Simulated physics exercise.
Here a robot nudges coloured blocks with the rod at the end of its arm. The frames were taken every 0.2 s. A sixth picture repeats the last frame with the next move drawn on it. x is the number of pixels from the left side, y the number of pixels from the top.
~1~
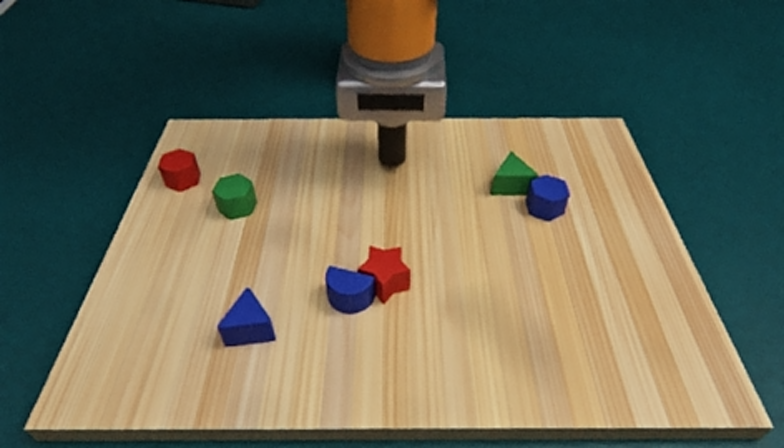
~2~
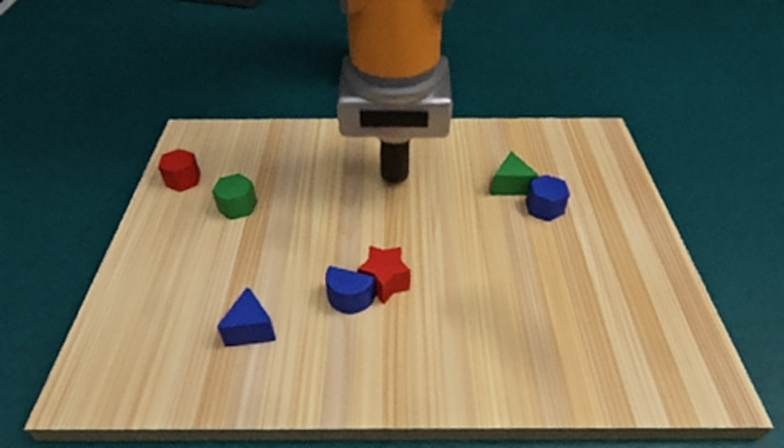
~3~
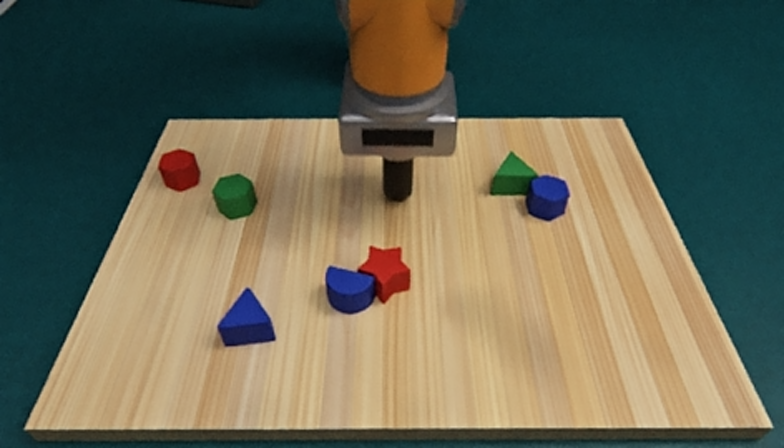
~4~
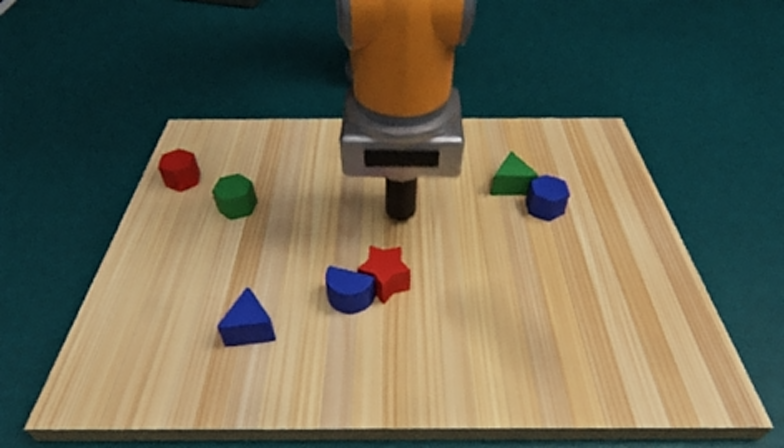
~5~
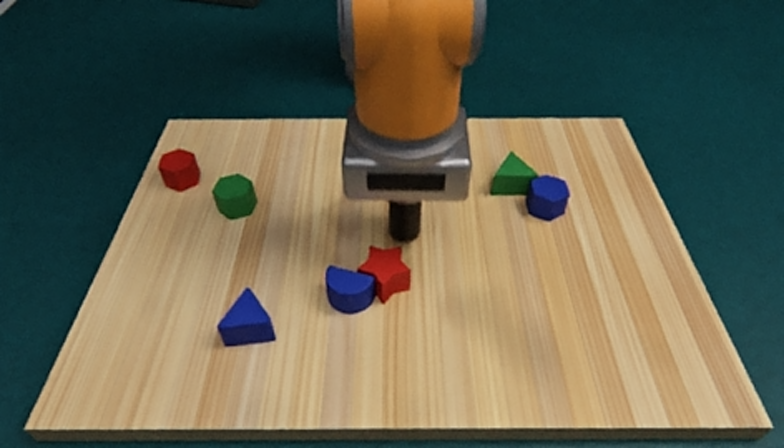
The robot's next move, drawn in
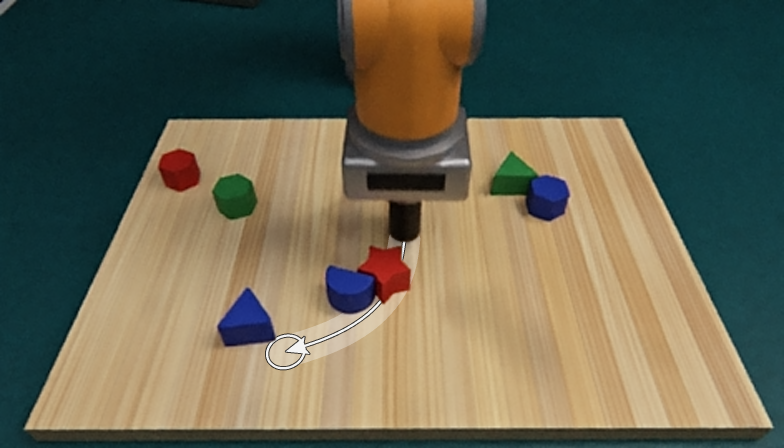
A pale striped wooden board lies on a dark green surface, seen from above at an angle by a still camera. Red and green blocks sit at upper left, a blue triangle at lower left, a blue half-round block against a red star near the middle, and a green triangle beside a blue block at upper right. The orange robot arm moves its dark rod steadily toward the star, while every block stays still.
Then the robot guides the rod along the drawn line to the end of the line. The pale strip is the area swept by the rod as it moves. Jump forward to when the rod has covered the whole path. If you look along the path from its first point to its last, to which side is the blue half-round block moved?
Out to the right.
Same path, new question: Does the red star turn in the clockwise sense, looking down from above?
It seems not.
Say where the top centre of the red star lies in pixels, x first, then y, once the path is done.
When the path ends, it will be at (341, 349).
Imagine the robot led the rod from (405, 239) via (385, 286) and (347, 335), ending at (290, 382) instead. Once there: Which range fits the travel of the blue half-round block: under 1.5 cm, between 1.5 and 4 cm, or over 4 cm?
That one ends up 1.5 to 4 cm from where it is now.
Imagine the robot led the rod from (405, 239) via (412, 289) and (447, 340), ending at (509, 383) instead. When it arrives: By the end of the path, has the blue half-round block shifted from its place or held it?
If the rod follows that path, the blue half-round block ends up shifted.
Drawn move, from (405, 239) over (392, 285) and (350, 326) to (286, 352).
The first path, step by step. One third of the way, rod at (392, 277); blue half-round block at (334, 290), turned 55° clockwise; red star at (378, 292), turned 20° clockwise.
Two thirds of the way, rod at (349, 319); blue half-round block at (320, 295), turned 105° clockwise; red star at (348, 340).
At the end, rod at (284, 344); blue three-sided block still; blue half-round block at (308, 294), turned 135° clockwise; red star at (341, 349), turned 35° anticlockwise.
